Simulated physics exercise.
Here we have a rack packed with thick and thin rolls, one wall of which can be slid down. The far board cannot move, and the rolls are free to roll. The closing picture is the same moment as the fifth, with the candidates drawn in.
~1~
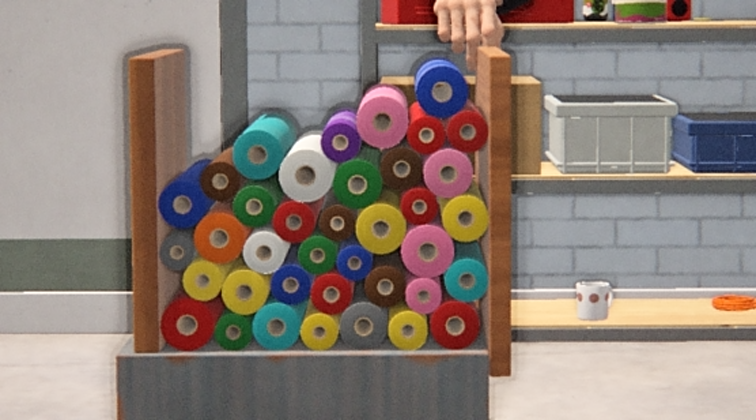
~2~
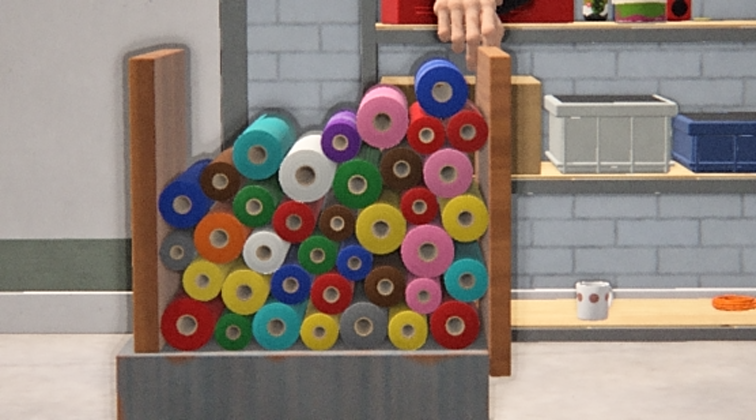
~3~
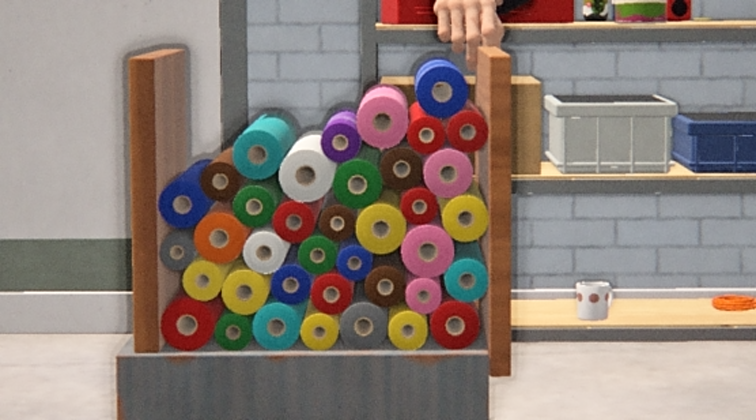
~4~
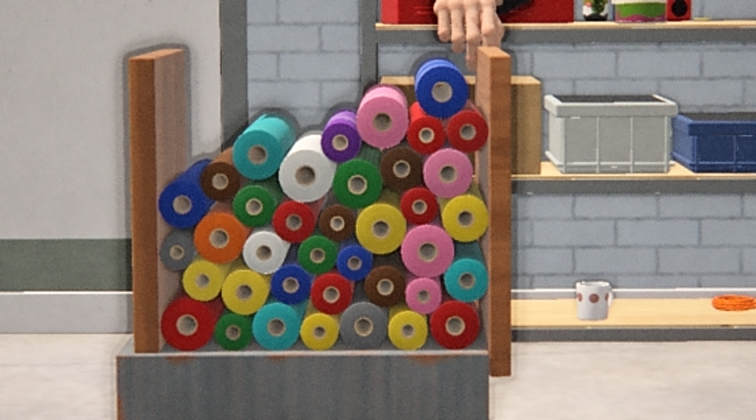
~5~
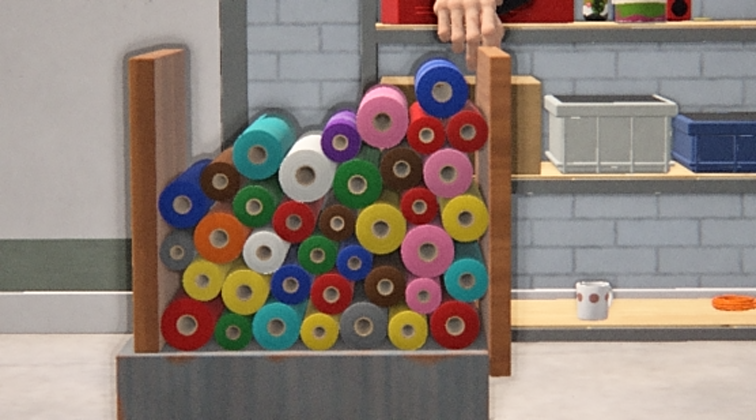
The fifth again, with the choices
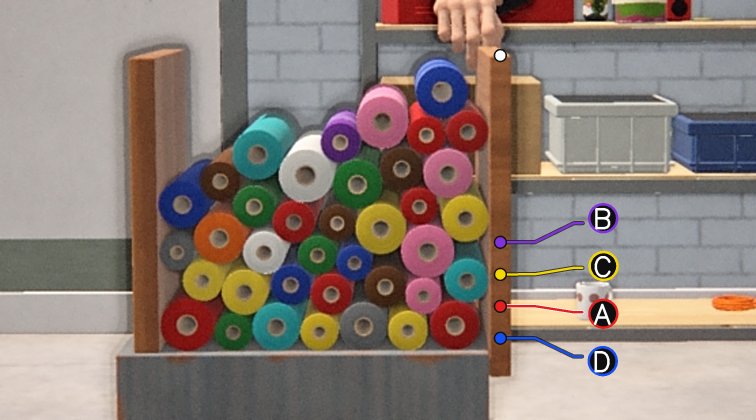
Nothing visibly moves as colourful rolls, thick and thin, stay piled between two wooden side boards on a grey base, heaped higher toward the right, while a hand remains at the top of the right board before storage shelves.
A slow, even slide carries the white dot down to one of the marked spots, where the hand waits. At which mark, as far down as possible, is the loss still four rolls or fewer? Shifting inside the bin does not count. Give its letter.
At most to B.
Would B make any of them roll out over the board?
At B: Yes.
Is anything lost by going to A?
At A: Yes.
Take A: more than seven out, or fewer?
It loses more than seven.
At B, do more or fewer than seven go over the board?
Fewer than seven.
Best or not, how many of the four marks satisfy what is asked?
One of the four.
On the copy, A at (501, 306); B at (501, 242); C at (501, 274); D at (501, 338); the white dot at (501, 55).
On B. First, top of the board (489, 151).
Then, top of the board (489, 241).
Finally, top of the board (489, 241), four out over the board.
By contrast, A more than four out over the board; C more than four out over the board; D more than four out over the board.
